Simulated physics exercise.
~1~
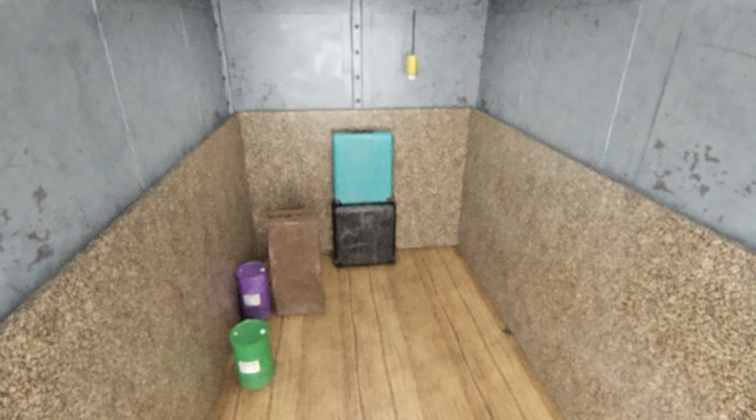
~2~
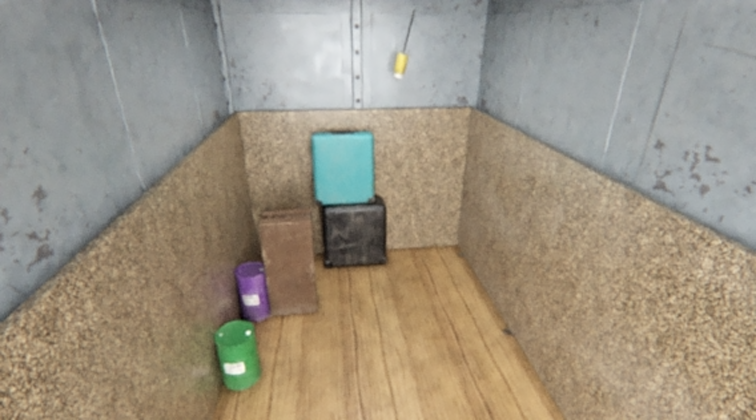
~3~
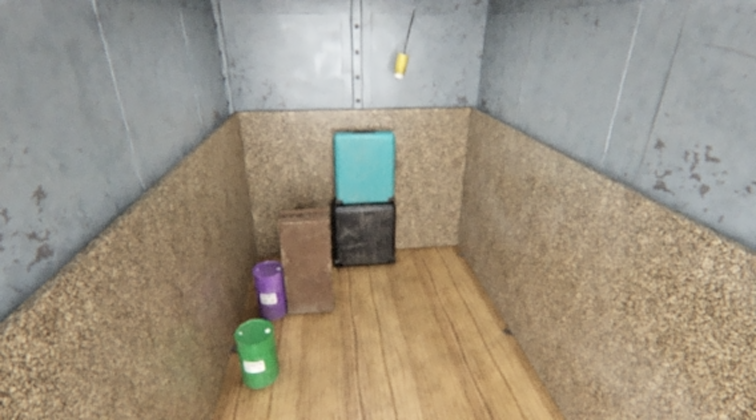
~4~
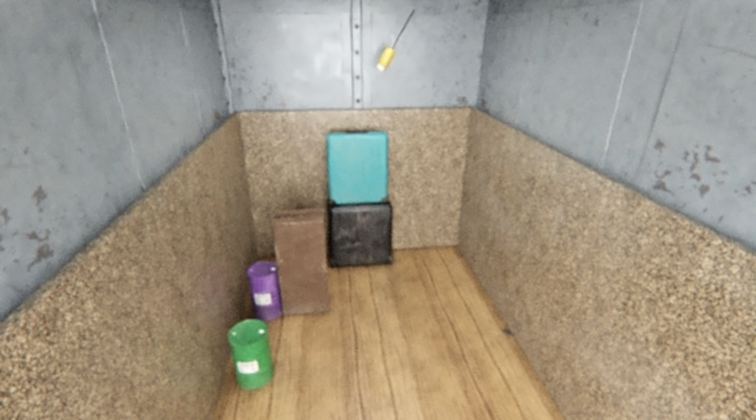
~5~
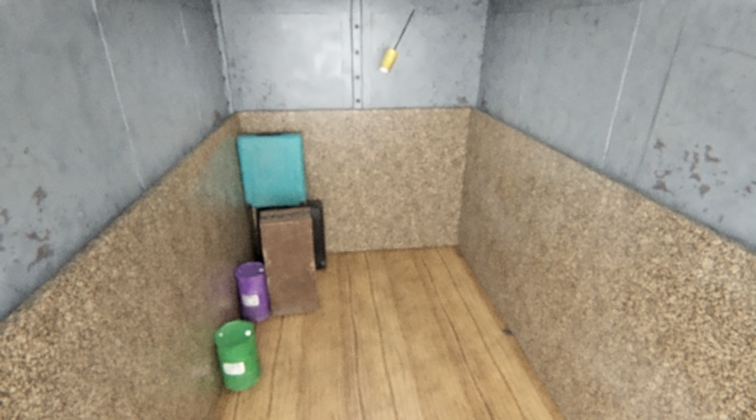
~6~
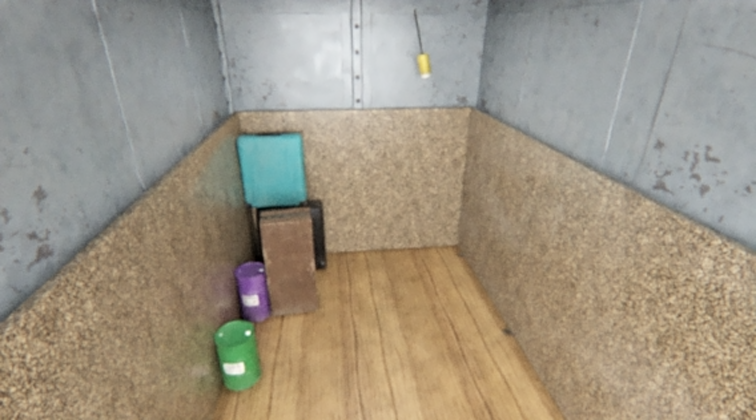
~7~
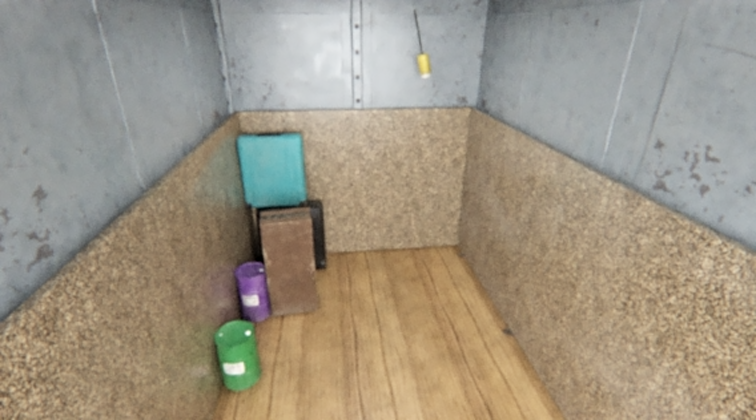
In this clip, a turquoise case stacked on a black one, a brown box, and purple and green canisters shift slightly left and right as a hanging lamp swings, before the cases slide far left behind the box, where everything stays upright and still.
